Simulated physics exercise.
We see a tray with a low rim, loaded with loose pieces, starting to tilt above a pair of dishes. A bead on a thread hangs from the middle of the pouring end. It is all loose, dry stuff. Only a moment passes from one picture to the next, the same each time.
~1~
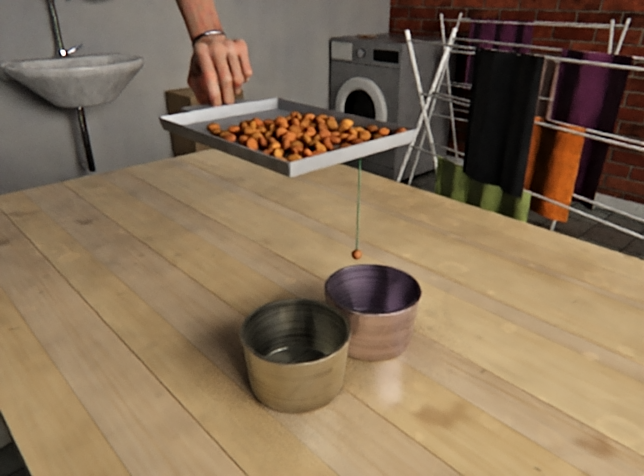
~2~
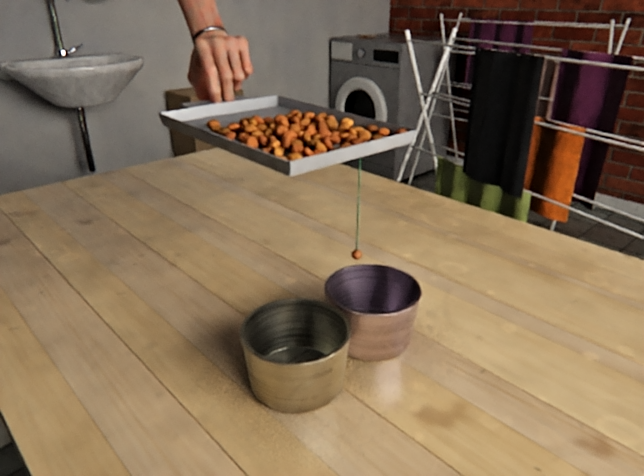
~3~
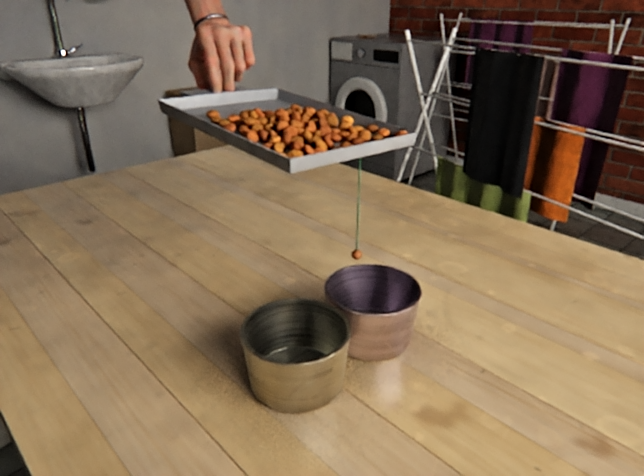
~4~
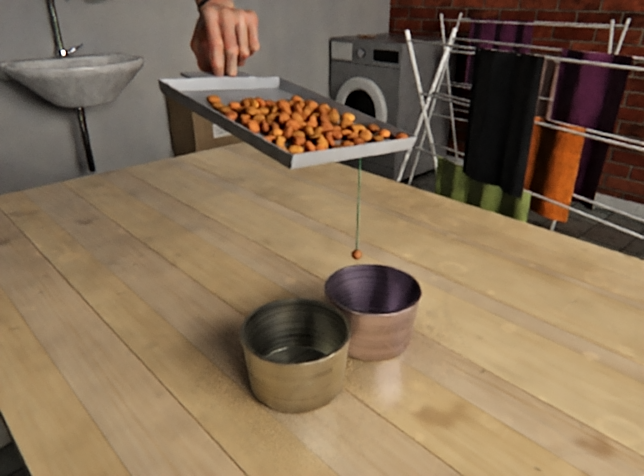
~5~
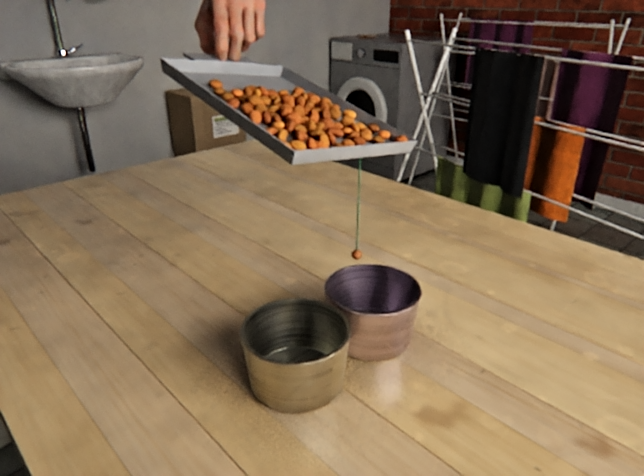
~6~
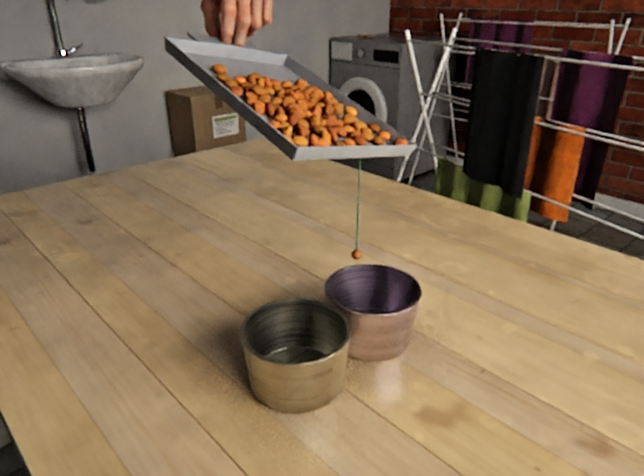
Tray of small orange-brown pieces tilting gradually above two bowls on a wooden table as a hand raises its far end.
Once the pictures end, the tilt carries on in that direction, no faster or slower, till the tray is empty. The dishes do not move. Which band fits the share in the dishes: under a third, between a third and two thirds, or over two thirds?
They take less than a third between them.
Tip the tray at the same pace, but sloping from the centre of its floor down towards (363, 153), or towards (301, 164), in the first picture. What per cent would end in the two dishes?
First some 30, then 70 per cent.
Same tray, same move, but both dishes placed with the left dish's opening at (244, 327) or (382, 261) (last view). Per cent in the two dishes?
The first gives 0 %, the second 70 %.
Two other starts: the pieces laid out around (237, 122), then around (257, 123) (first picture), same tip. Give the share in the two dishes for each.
Near 10 % and 10 %.
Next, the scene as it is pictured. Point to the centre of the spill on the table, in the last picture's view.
At about (424, 294).
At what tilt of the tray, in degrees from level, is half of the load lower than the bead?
Roughly 100°.
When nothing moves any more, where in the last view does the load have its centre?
Around (423, 296).
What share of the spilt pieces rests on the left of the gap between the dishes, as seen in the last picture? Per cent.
Some 0 per cent.
Soon after the last picture, tray tipped steeply; all on the tray.
A little later, tray tipped past a quarter turn; a stray few on the tray; a small part in the right dish; most outside both; a small part in the air.
Later still, tray tipped past a quarter turn; a small part in the right dish; most outside both.
At rest, tray tipped past a quarter turn; none in the left dish; a small part in the right dish; most outside both.
